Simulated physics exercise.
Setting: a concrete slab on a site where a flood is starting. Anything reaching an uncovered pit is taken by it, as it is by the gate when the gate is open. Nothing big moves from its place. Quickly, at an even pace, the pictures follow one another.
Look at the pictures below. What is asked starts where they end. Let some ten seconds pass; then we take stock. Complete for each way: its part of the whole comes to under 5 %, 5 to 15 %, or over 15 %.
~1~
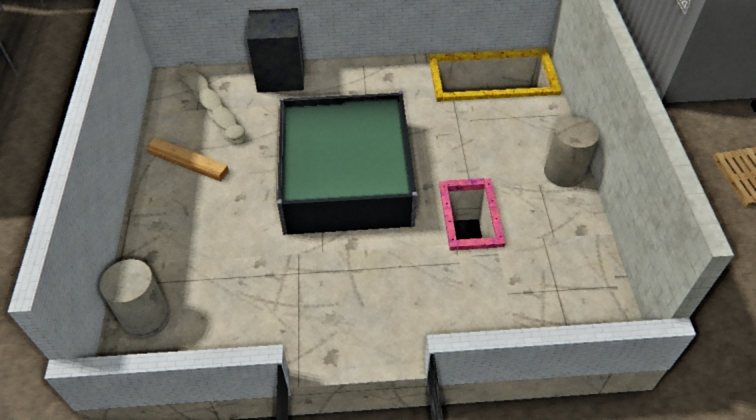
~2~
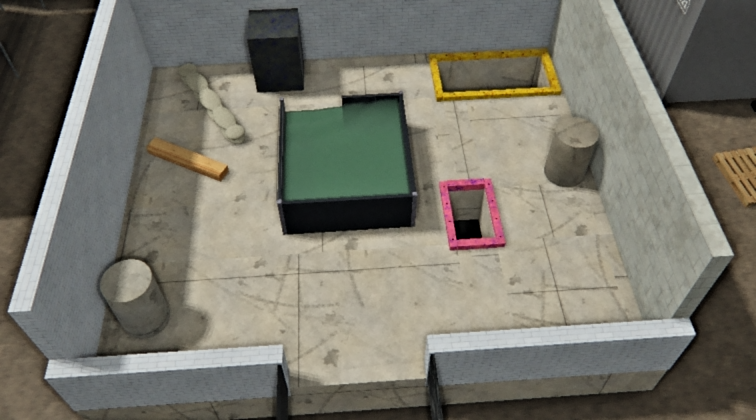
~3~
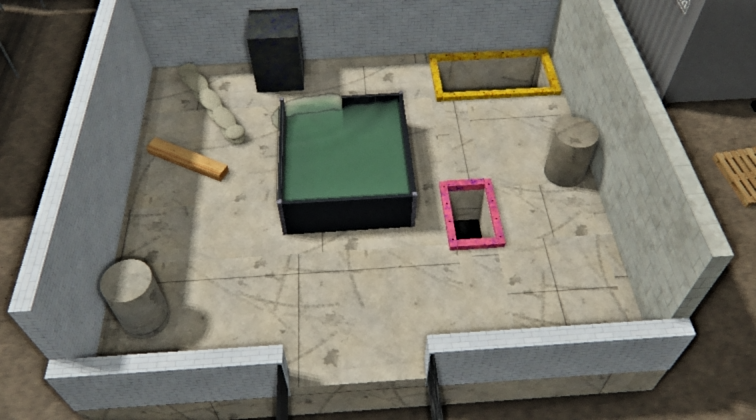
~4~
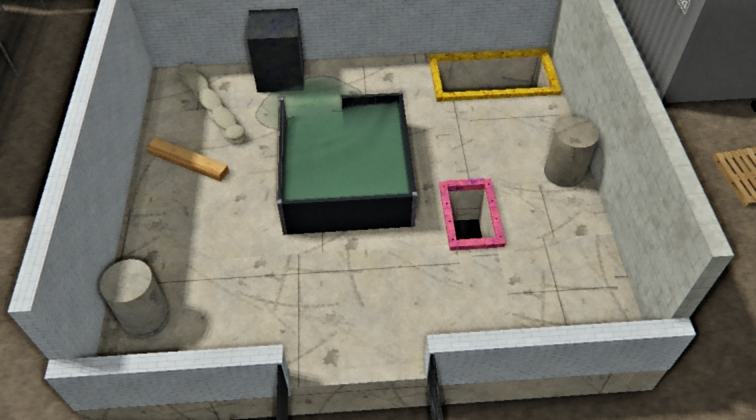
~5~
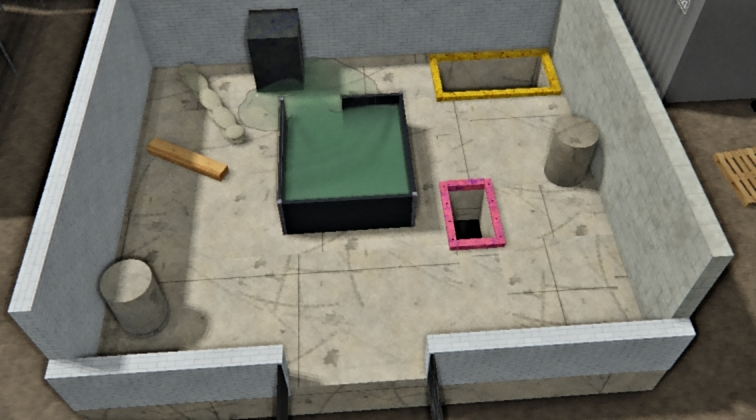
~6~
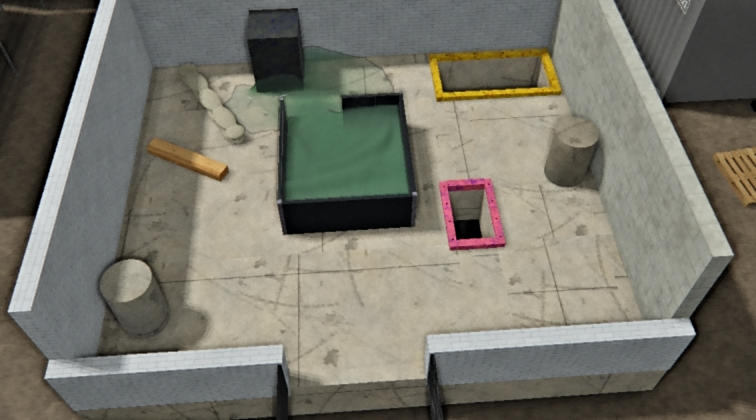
The gate's part comes to under 5 %; the pink pit's part comes to under 5 %; the yellow pit's part comes to over 15 %.
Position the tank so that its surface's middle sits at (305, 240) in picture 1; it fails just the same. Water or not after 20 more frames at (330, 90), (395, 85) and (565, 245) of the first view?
Soaked - soaked - unflooded.
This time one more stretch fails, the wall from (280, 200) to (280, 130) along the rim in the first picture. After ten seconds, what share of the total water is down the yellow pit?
Yellow: 0 %.
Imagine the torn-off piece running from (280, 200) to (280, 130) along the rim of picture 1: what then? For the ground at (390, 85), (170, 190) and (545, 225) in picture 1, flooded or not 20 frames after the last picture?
Taking them in order, I'd say not reached, swamped and not reached.
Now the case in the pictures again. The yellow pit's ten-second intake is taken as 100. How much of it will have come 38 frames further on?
Around 85 in a hundred.
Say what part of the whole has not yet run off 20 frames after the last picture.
92 %.
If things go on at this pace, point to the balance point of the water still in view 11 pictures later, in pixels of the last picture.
It is around (329, 140).
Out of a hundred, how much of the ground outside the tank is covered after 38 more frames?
Estimate: Some 60 in a hundred.
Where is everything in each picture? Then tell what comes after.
Still water in the open tank at (344, 148), in the first picture.
The front is at a hidden place, out from the gap on the open tank's far side, in the second picture.
Water pours out on the open tank's far side and has run to (335, 97), in the third picture.
The front is at (327, 79), out from the gap on the open tank's far side, in the fourth picture.
The front is at a hidden place, out from the gap on the open tank's far side, in the fifth picture.
The front is at (358, 58), out from the gap on the open tank's far side, in the sixth picture.
A moment on, water covers 10 % of the floor; the gate 0 %, the pink pit 0 %, the yellow pit 0 %.
Next, water covers 20 % of the floor; the gate 0 %, the pink pit 0 %, the yellow pit 2 %.
Then, water covers 35 % of the floor; the gate 0 %, the pink pit 0 %, the yellow pit 8 %.
Later, water covers 60 % of the floor; the gate 0 %, the pink pit 0 %, the yellow pit 14 %.
In the end, water covers 80 % of the floor; the gate 2 %, the pink pit 0 %, the yellow pit 17 %.
